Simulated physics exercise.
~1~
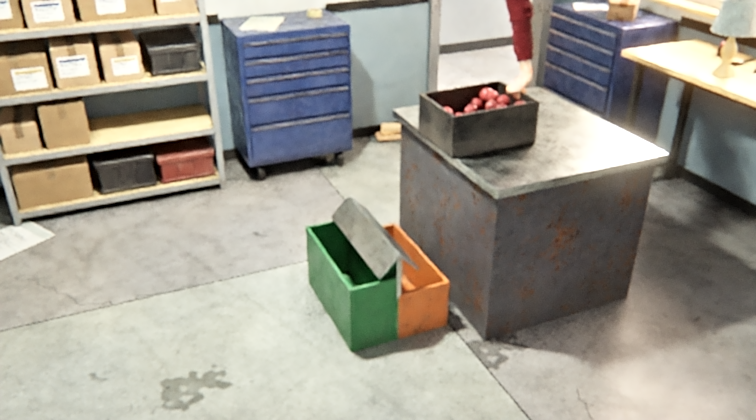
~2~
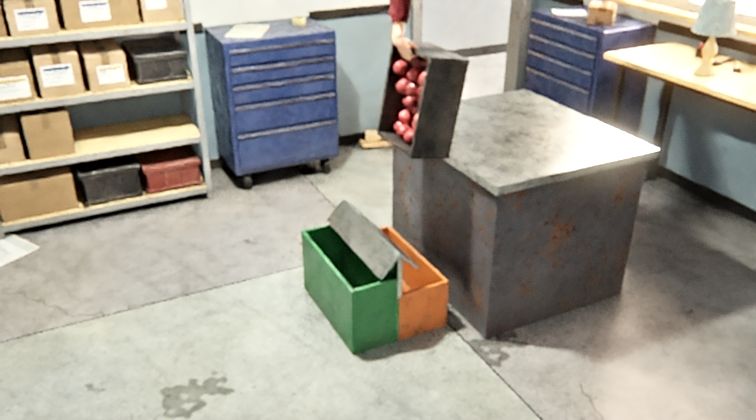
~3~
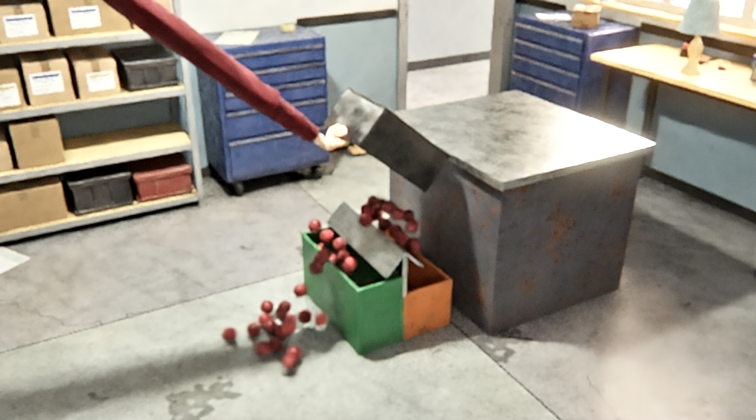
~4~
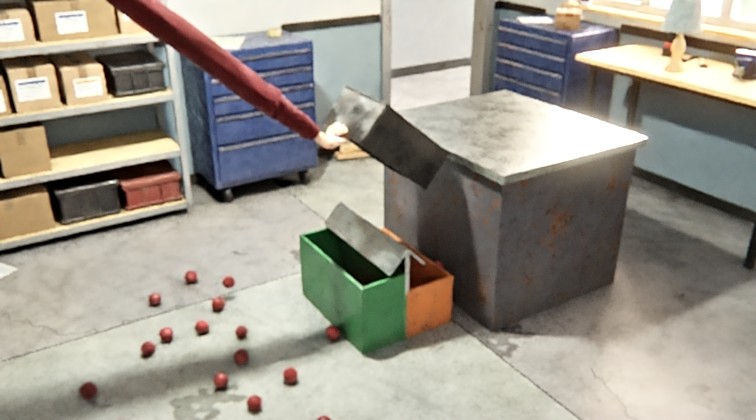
In a workshop, an arm tips a black crate, spilling red apples over bins and floor.
